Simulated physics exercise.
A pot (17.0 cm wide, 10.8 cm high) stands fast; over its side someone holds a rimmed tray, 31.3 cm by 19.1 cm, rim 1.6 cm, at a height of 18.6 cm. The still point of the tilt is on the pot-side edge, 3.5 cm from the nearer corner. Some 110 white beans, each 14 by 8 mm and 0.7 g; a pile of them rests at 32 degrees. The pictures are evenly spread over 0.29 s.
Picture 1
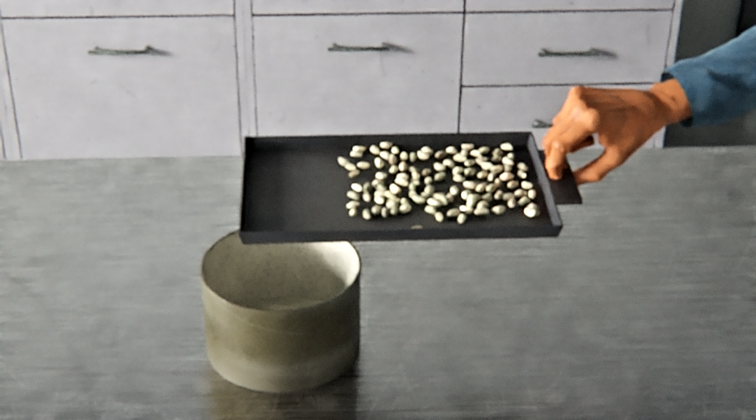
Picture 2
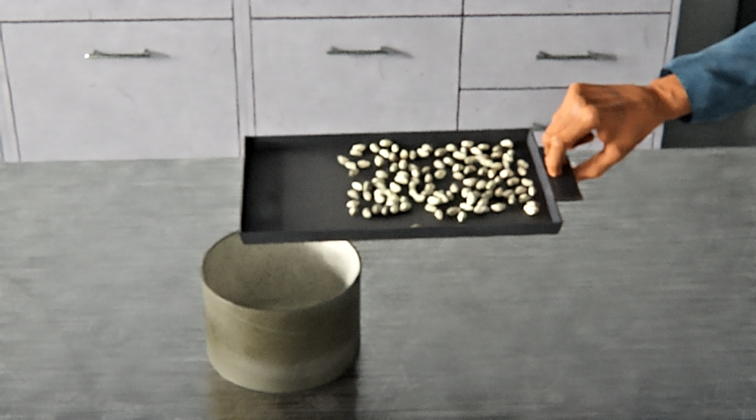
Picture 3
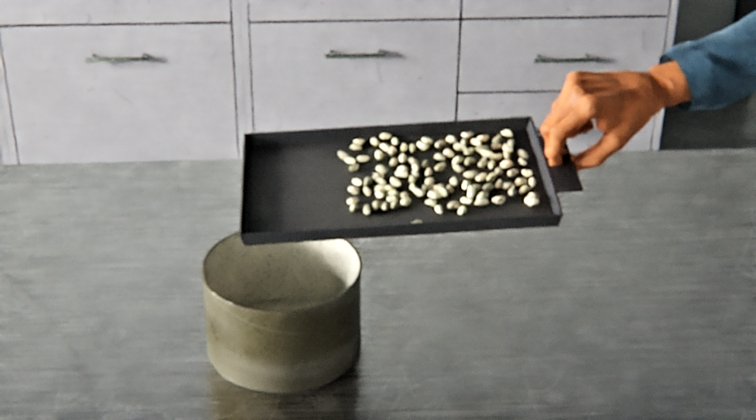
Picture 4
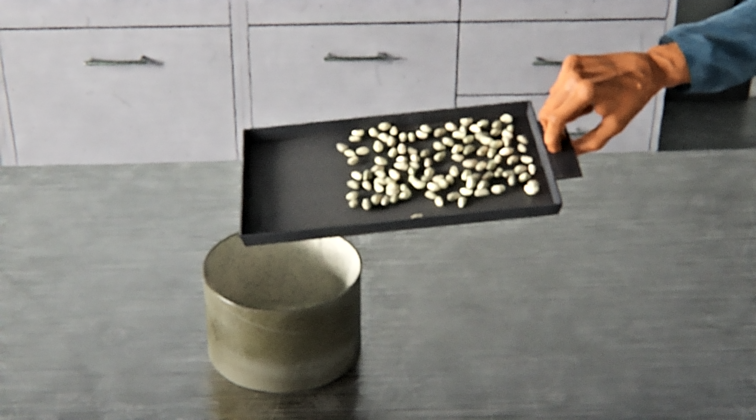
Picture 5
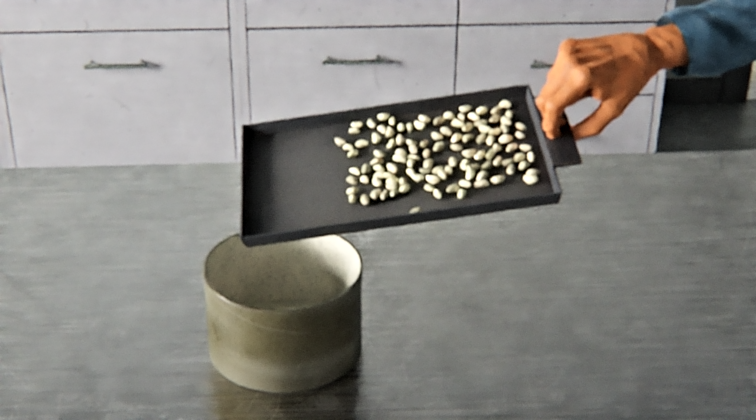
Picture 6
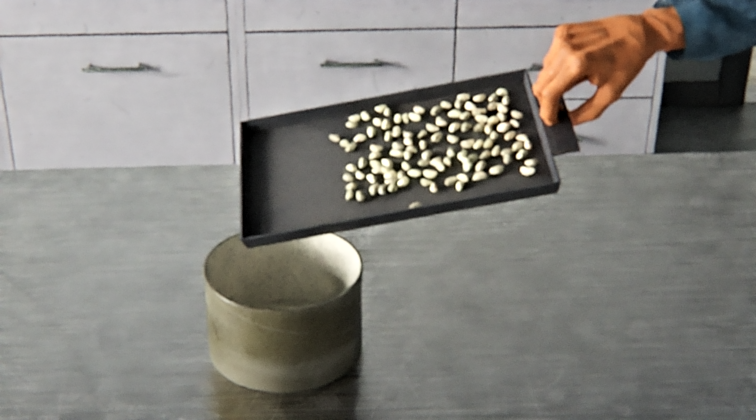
A kitchen with pale grey drawer fronts behind a dark grey worktop is seen from the front and slightly above, in a steady view. A hand in a blue sleeve at the right grips a black rimmed tray of whitish beans, its left end above a round grey-green pot. The hand slowly raises the tray's right end, tilting it gently down to the left, while the beans stay grouped on its right part.
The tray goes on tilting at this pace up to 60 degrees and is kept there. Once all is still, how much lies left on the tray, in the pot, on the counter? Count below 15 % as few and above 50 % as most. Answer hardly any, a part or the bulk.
Tray a part, pot hardly any, counter the bulk.
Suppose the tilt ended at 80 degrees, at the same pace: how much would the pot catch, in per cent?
Then about 0 per cent.
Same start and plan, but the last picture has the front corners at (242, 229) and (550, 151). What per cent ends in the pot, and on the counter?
Pot 5, counter 40.
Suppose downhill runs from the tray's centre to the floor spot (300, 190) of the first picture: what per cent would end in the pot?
Some 5 per cent.
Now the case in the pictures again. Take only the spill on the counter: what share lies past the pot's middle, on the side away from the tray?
Roughly 90 per cent.
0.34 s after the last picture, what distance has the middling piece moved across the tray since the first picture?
About 6 cm.
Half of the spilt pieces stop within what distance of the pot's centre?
Roughly 22 cm.
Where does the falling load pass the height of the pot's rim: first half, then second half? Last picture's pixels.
First near (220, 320), later near (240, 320).
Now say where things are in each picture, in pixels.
In the first frame, tray tilt 0 degrees, front corners at (243, 231) and (558, 224); middle of the pieces at (440, 177); pot at (281, 264).
In the second frame, tray tilt 1 degrees, front corners at (243, 231) and (558, 221); middle of the pieces at (440, 175).
In the third frame, tray tilt 4 degrees, front corners at (243, 232) and (558, 213), lowest corner left front; middle of the pieces at (440, 167).
In the fourth frame, tray tilt 7 degrees, front corners at (244, 234) and (558, 201), lowest corner left front; middle of the pieces at (440, 157).
In the fifth frame, tray tilt 11 degrees, front corners at (244, 235) and (557, 191), lowest corner left front; middle of the pieces at (439, 147).
In the sixth frame, tray tilt 15 degrees, front corners at (244, 237) and (556, 180), lowest corner left front; middle of the pieces at (437, 138); pot at (283, 265).
Then, 0.34 s after the last picture, tilt 37 degrees; the tray holds 100 %, the pot 0 %.
Then, 0.57 s after the last picture, tilt 51 degrees; the tray holds 90 %, the pot 0 %.
Then, 0.92 s after the last picture, tilt 60 degrees; the tray holds 50 %, the pot 0 %.
In the end, tray 40 %, pot 0 %, counter 60 %.
